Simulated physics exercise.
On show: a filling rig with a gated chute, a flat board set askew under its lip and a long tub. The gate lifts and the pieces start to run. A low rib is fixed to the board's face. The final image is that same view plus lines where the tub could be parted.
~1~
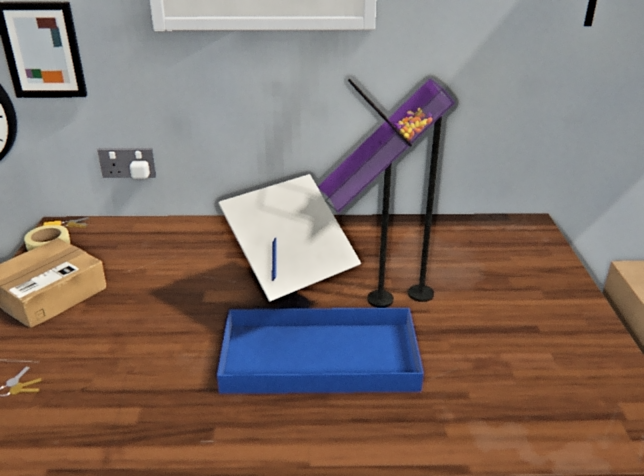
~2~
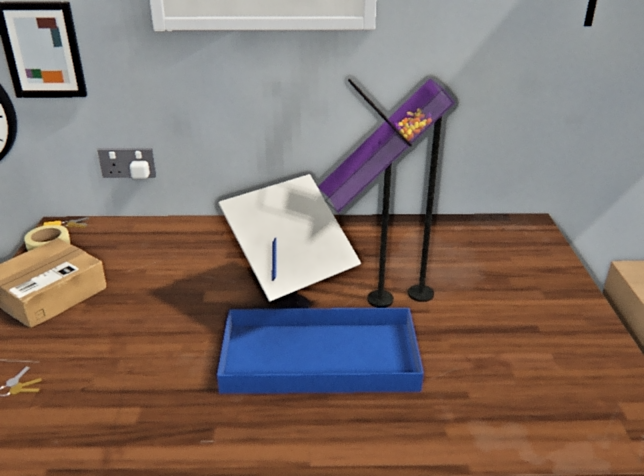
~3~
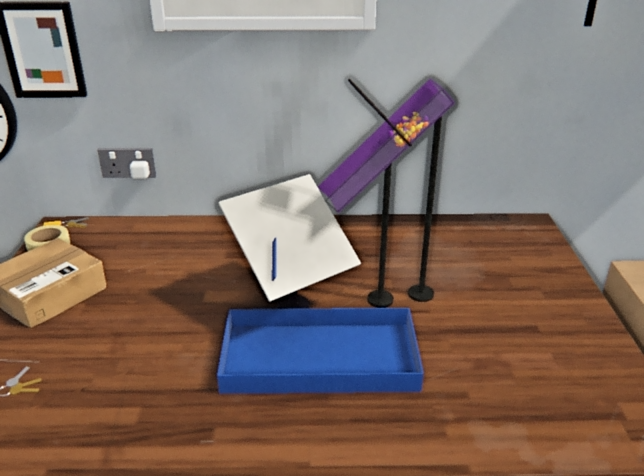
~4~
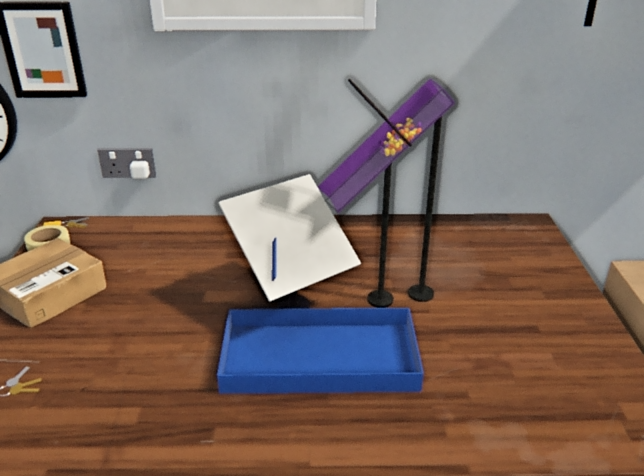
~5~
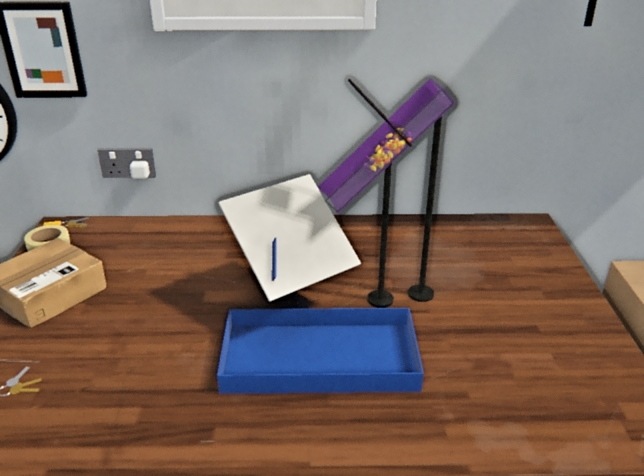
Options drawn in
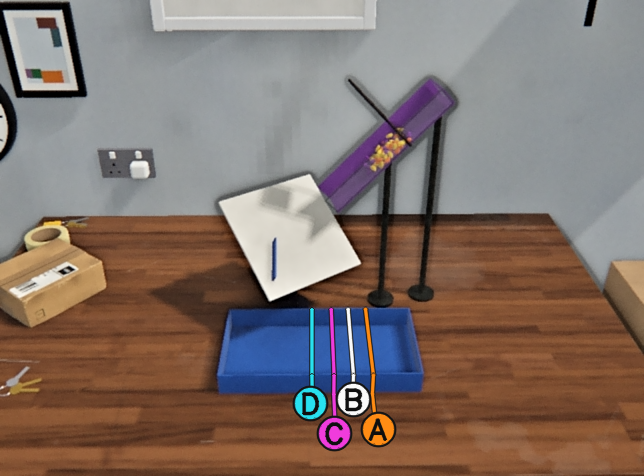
Orange and yellow jelly beans start to slide down and left inside a sloping purple chute on black stands, seen from the front and slightly above a wooden desk against a grey wall. Below are a tilted white board with a blue strip and an empty blue tub, with a cardboard box and tape at left. The beans pass the thin black gate, spreading slightly, while the camera stays still.
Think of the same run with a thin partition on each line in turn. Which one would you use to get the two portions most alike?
D beats the others.
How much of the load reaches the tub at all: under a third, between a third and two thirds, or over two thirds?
About that: Over two thirds.
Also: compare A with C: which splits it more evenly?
It is C.
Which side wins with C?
Left.
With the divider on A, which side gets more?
The left side.
On the marked copy, line A crosses the front rim at (373, 374); line B crosses the front rim at (353, 374); line C crosses the front rim at (334, 374); line D crosses the front rim at (311, 374).
Choosing A, of what is caught, the whole lot on the left of the divider, none at all on the right.
Choosing B, of what is caught, all but a few on the left of the divider, a small share on the right.
Choosing C, of what is caught, the bulk on the left of the divider, close to a quarter on the right.
Choosing D, of what is caught, close to half on the left of the divider, close to half on the right.
